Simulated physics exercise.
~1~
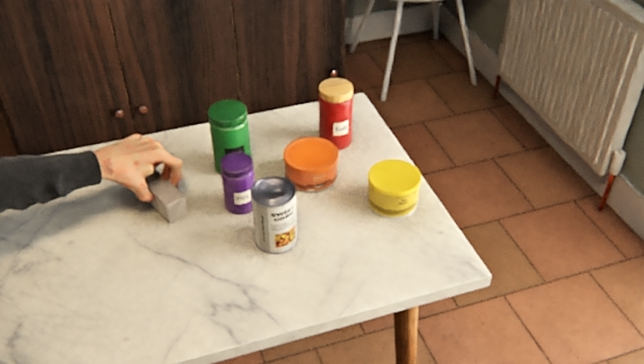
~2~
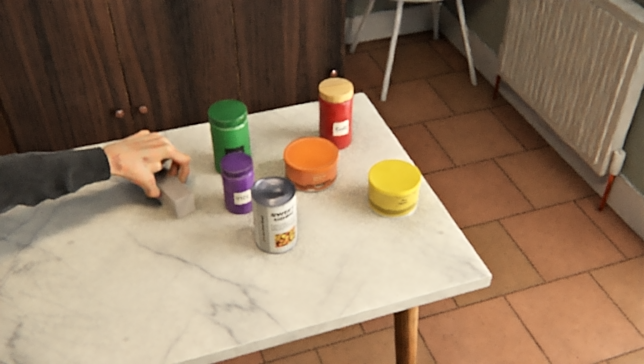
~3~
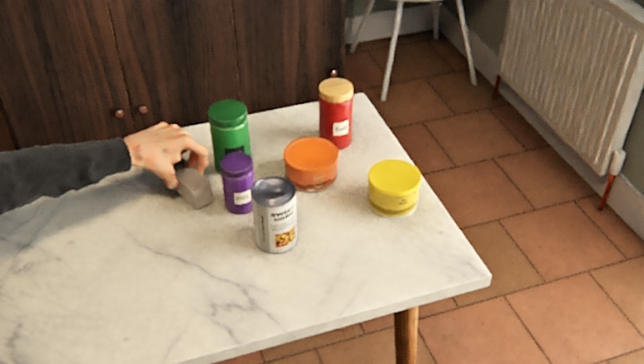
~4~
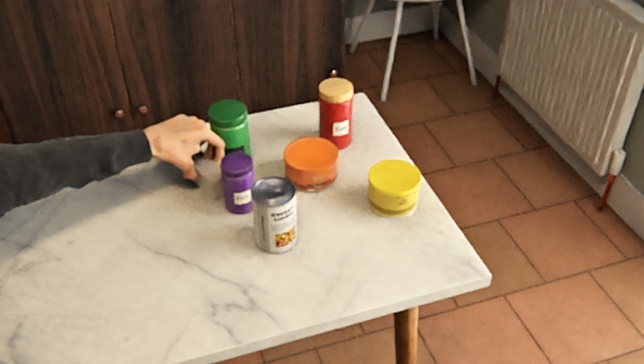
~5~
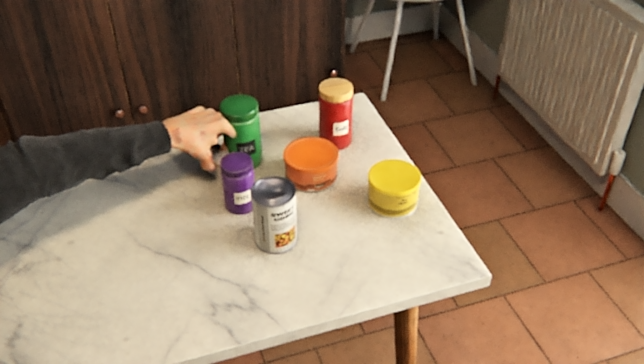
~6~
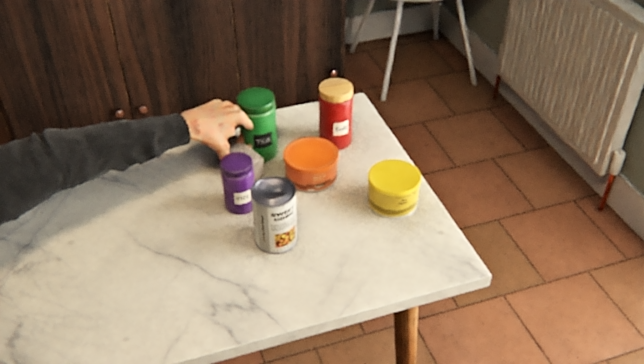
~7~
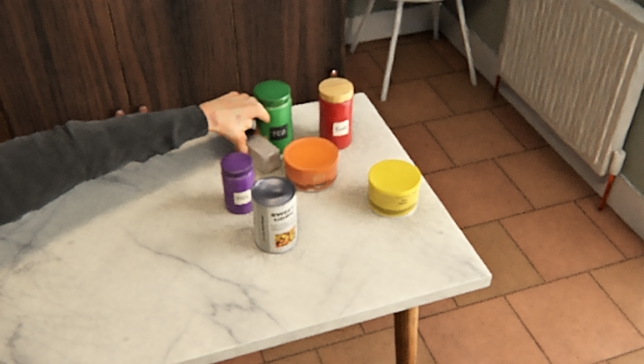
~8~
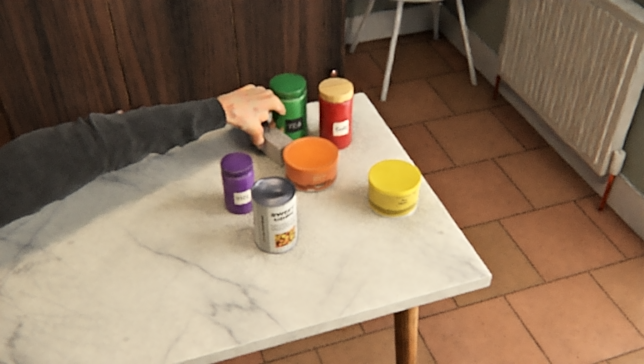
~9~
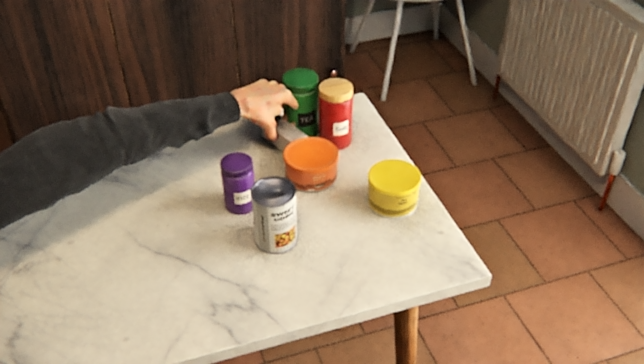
Green jar being pushed upright across a marble-topped table by a hand with a small block, ending beside the red jar.
